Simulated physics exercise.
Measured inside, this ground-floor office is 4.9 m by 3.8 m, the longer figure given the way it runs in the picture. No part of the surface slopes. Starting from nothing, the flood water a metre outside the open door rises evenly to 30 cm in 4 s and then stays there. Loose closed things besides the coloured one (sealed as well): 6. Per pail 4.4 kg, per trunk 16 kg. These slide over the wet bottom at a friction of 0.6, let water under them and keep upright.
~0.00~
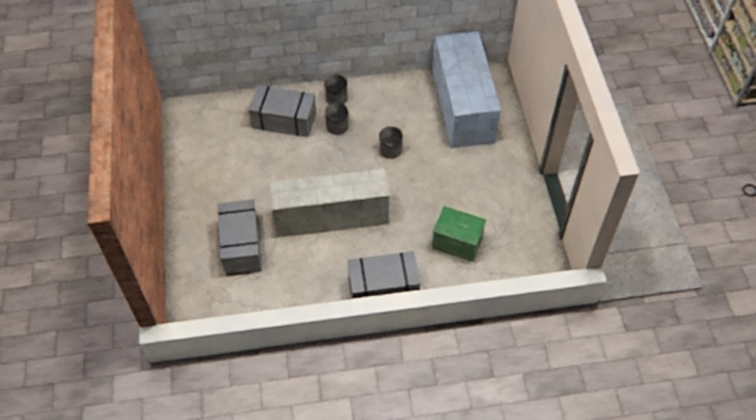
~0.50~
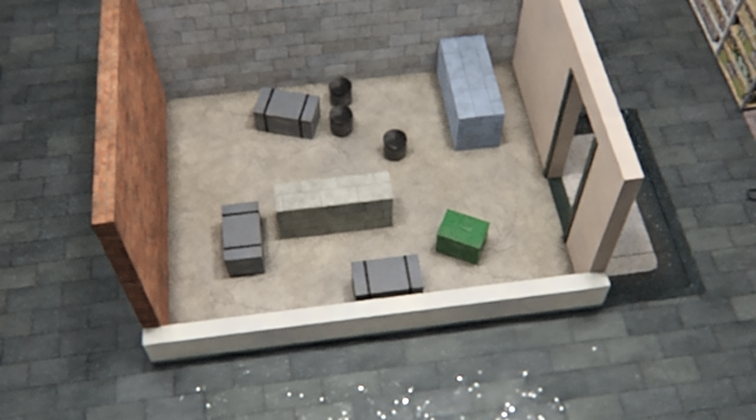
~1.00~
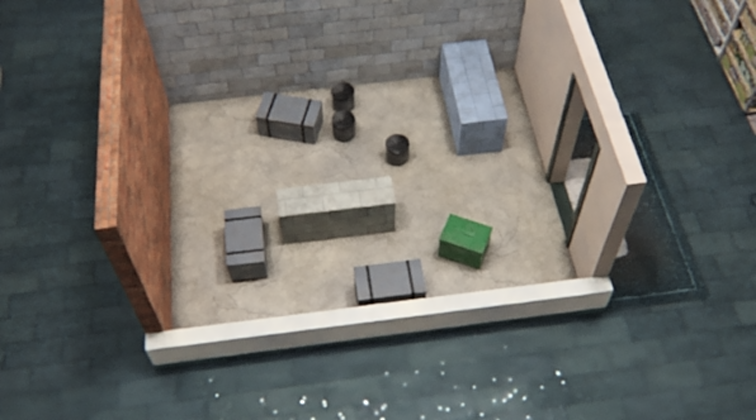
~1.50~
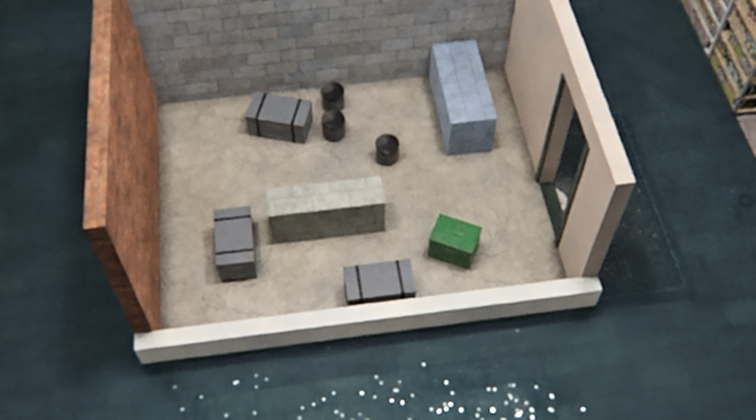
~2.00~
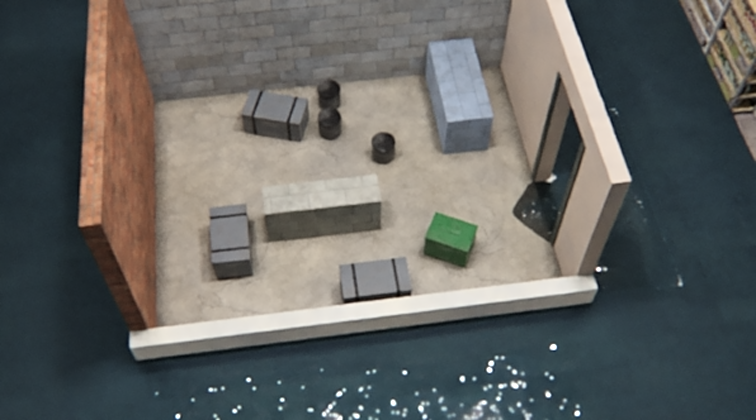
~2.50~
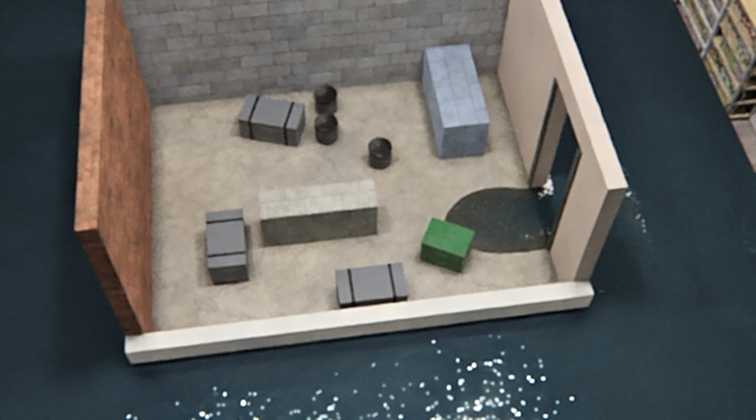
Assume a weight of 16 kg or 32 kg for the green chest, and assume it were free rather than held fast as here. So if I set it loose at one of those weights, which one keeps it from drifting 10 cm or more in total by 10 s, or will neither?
Both are insufficient.
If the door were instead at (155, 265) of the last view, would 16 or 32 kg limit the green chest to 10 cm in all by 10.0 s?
If so, then both options fall short.
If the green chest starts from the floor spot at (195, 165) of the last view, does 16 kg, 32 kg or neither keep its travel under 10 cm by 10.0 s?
The answer: No weight will do.
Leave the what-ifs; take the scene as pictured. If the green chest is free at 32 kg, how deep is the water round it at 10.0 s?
Depth: Approx. 11 cm.
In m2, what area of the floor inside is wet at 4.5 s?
Close to 7.5 m2, I'd say.
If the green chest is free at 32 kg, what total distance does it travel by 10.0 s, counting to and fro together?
About 200 cm.
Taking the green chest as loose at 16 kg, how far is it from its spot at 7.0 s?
Shift: About 250 cm.
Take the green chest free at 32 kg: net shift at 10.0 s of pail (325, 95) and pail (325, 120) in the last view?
Respectively 200 and 200 cm.
After 3.5 s the green chest would be 4 cm from its start with 16 kg and 0 cm from its start with 32 kg; 6 cm of water round it then.
After 4.5 s the green chest would be 54 cm from its start with 16 kg and 0 cm from its start with 32 kg; 7 cm of water round it then.
After 7.0 s the green chest would be 261 cm from its start with 16 kg and 65 cm from its start with 32 kg; 11 cm of water round it then.
After 10.0 s the green chest would be 237 cm from its start with 16 kg and 189 cm from its start with 32 kg; 11 cm of water round it then.
